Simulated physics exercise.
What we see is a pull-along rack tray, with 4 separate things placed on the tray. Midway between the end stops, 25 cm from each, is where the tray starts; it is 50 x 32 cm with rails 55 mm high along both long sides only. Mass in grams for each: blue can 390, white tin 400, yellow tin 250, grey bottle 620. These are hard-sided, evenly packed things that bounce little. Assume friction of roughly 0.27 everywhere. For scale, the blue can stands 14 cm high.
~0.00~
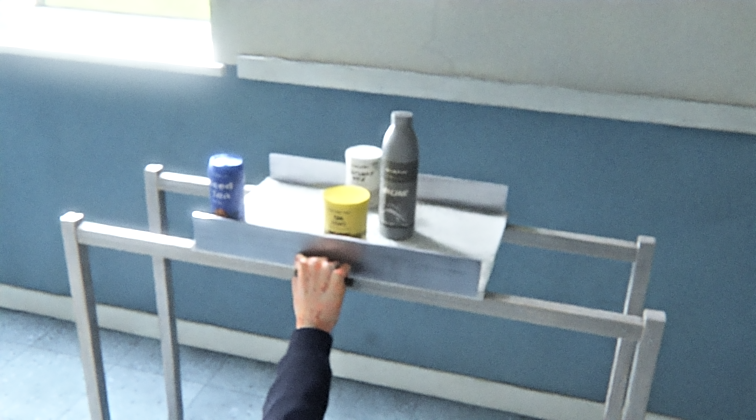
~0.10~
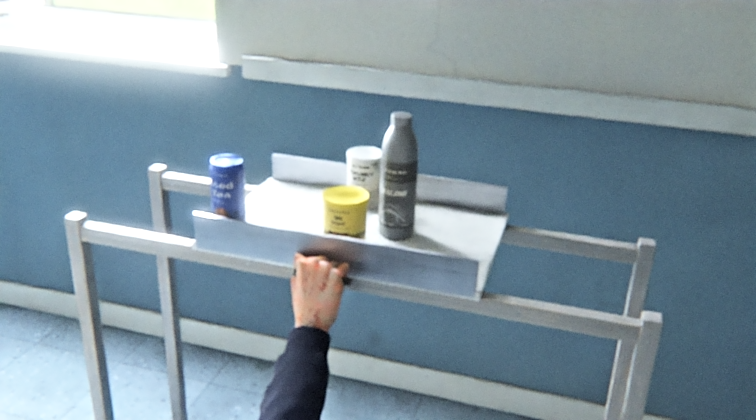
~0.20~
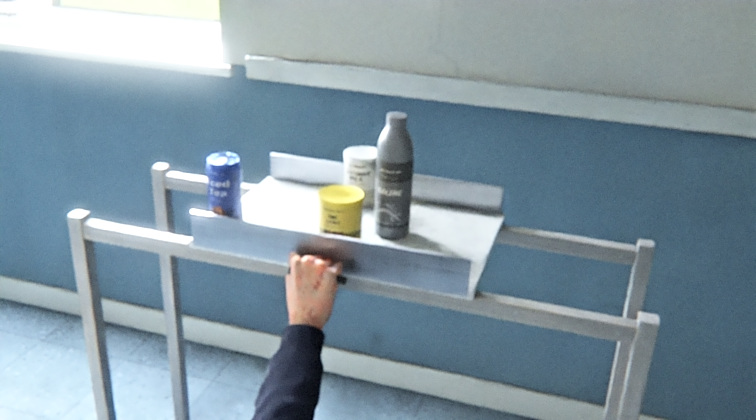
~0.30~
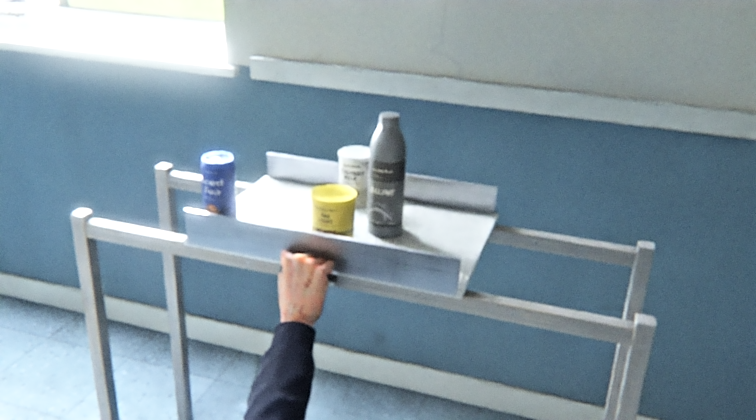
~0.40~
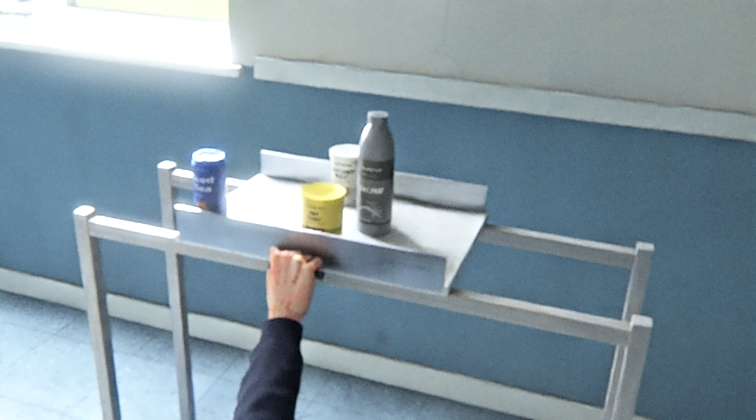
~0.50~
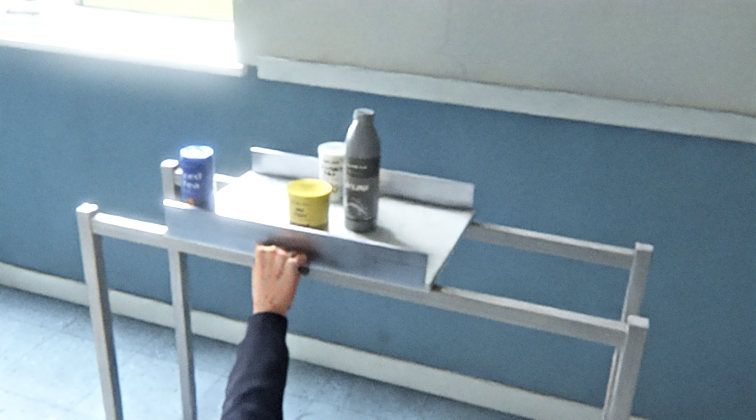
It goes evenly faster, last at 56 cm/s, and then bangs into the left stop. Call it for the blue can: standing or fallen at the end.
Fallen.
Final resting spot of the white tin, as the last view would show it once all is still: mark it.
It ends up at about (237, 156).
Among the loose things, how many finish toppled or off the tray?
That gives 1.
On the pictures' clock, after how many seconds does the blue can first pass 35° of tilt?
1.3 s, roughly.
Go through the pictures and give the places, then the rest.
Tray midway; blue can (228, 198); white tin (364, 177), in the first picture.
Tray midway; grey bottle (399, 176); white tin (365, 178), in the second picture.
Tray has slid 1 cm left; yellow tin (340, 218); grey bottle (394, 175), in the third picture.
Tray has slid 2 cm left; white tin (356, 177); yellow tin (333, 217), in the fourth picture.
Tray has slid 4 cm left; grey bottle (376, 173); white tin (348, 175), in the fifth picture.
Tray has slid 7 cm left; blue can (199, 188); yellow tin (309, 211), in the sixth picture.
After 1.00 s, tray has slid 25 cm left; blue can slid 3 cm near (103, 170); grey bottle slid 3 cm; white tin slid 3 cm.
After 1.50 s, tray has slid 25 cm left; blue can now off the tray; grey bottle slid 5 cm; yellow tin slid 5 cm.
After 1.70 s, tray has slid 25 cm left; grey bottle slid 5 cm; yellow tin slid 5 cm; white tin slid 5 cm.
At rest (1.9 s), off the tray and tipped over, blue can; not toppled but over 5 cm from the start, white tin, yellow tin and grey bottle.
